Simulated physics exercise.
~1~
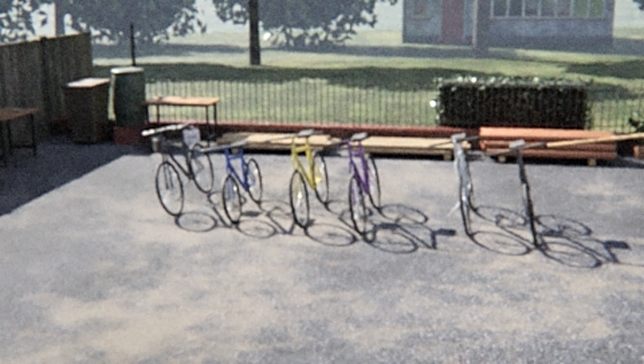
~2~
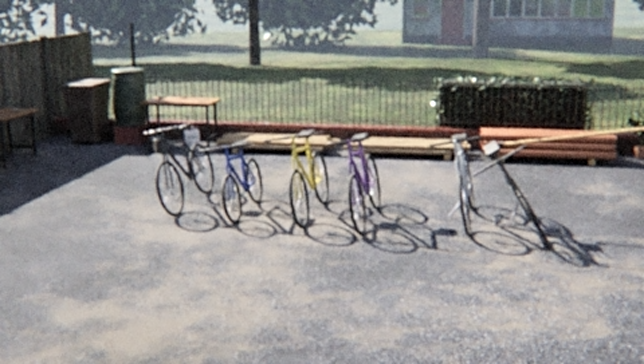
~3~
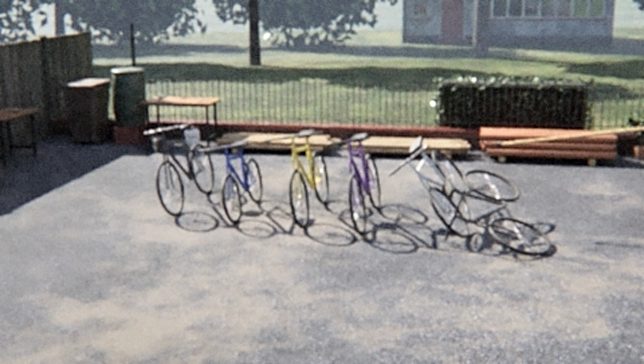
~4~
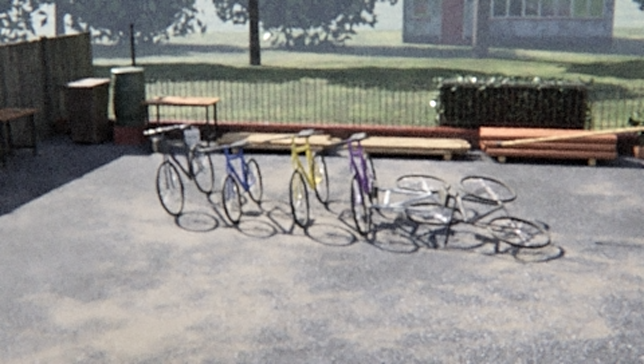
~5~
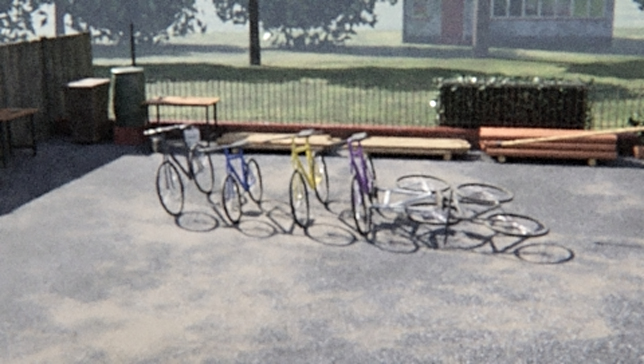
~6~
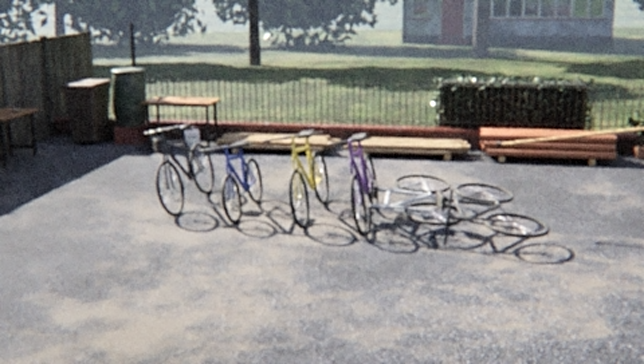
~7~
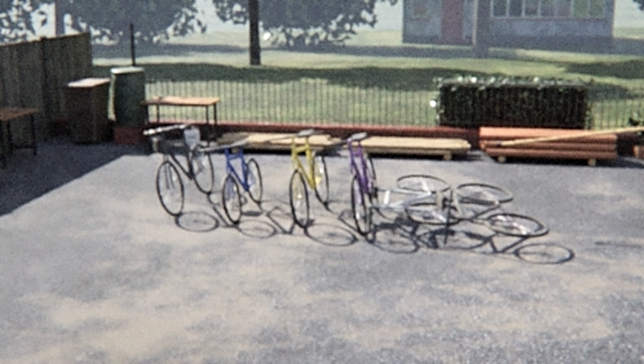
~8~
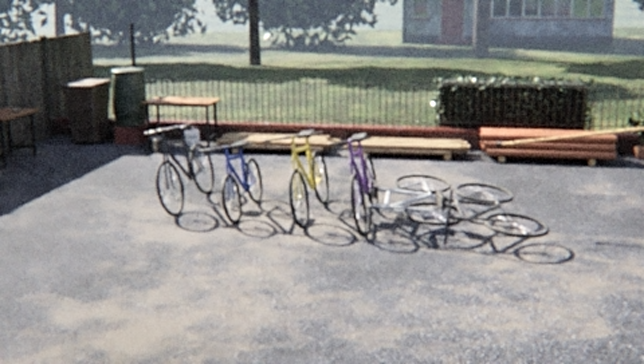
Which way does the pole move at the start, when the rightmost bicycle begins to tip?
The pole moves to the left, toward the row of bicycles.
